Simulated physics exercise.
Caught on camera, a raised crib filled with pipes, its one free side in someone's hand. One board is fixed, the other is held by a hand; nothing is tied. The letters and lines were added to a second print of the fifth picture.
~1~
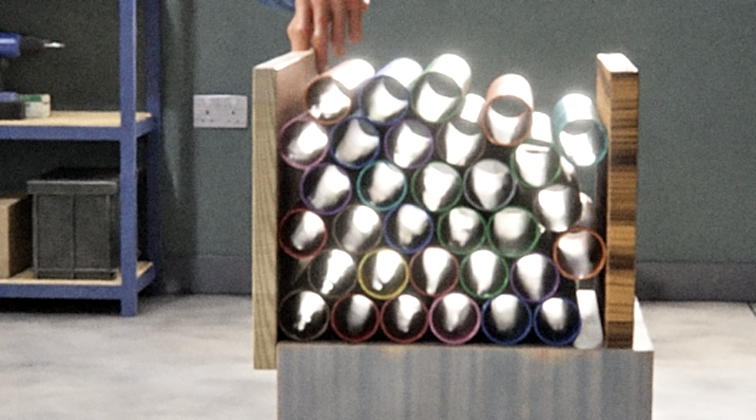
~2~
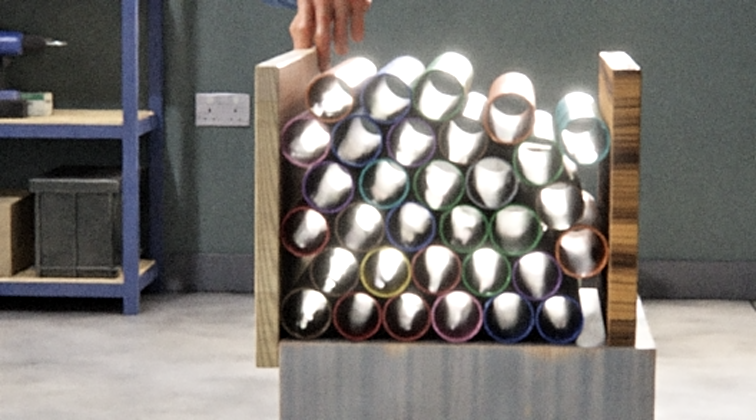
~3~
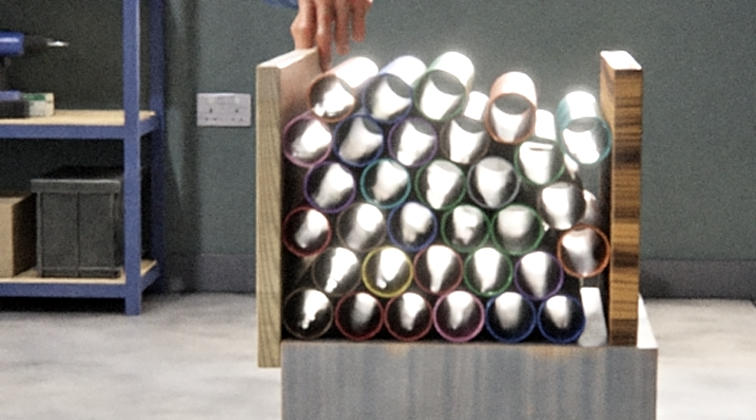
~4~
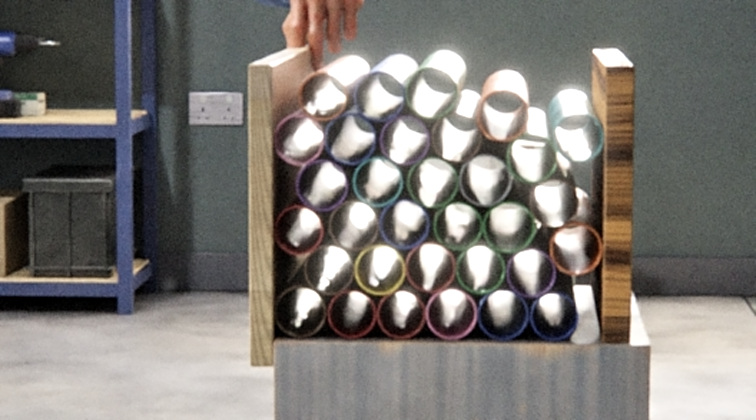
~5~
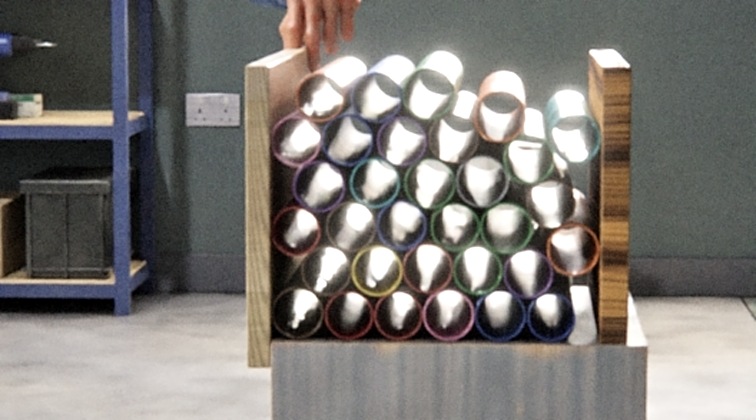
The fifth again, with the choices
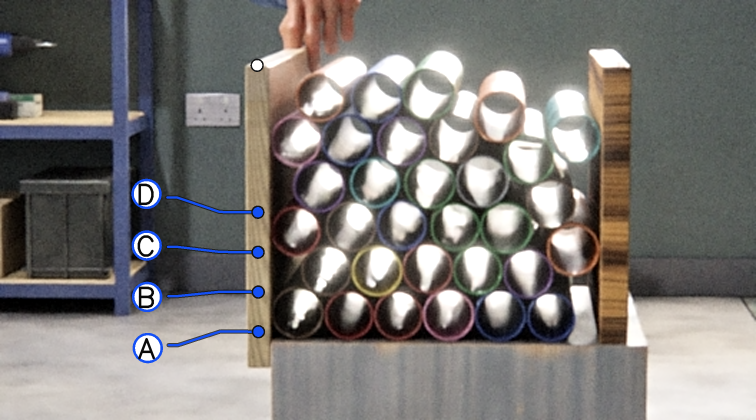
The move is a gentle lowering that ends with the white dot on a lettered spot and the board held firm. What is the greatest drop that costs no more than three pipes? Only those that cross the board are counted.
Lower it to C and no more.
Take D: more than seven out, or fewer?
Fewer than seven.
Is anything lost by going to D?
Yes, at D.
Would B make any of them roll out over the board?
At B: Yes.
On the marked copy, A at (259, 332); B at (259, 292); C at (258, 252); D at (258, 212); the white dot at (257, 66).
Taking C. A third of the way, top of the board (270, 151).
Two thirds of the way, top of the board (271, 248).
When it is over, top of the board (271, 251), two out over the board.
As for the rest, A more than three out over the board; B more than three out over the board; D two out over the board.
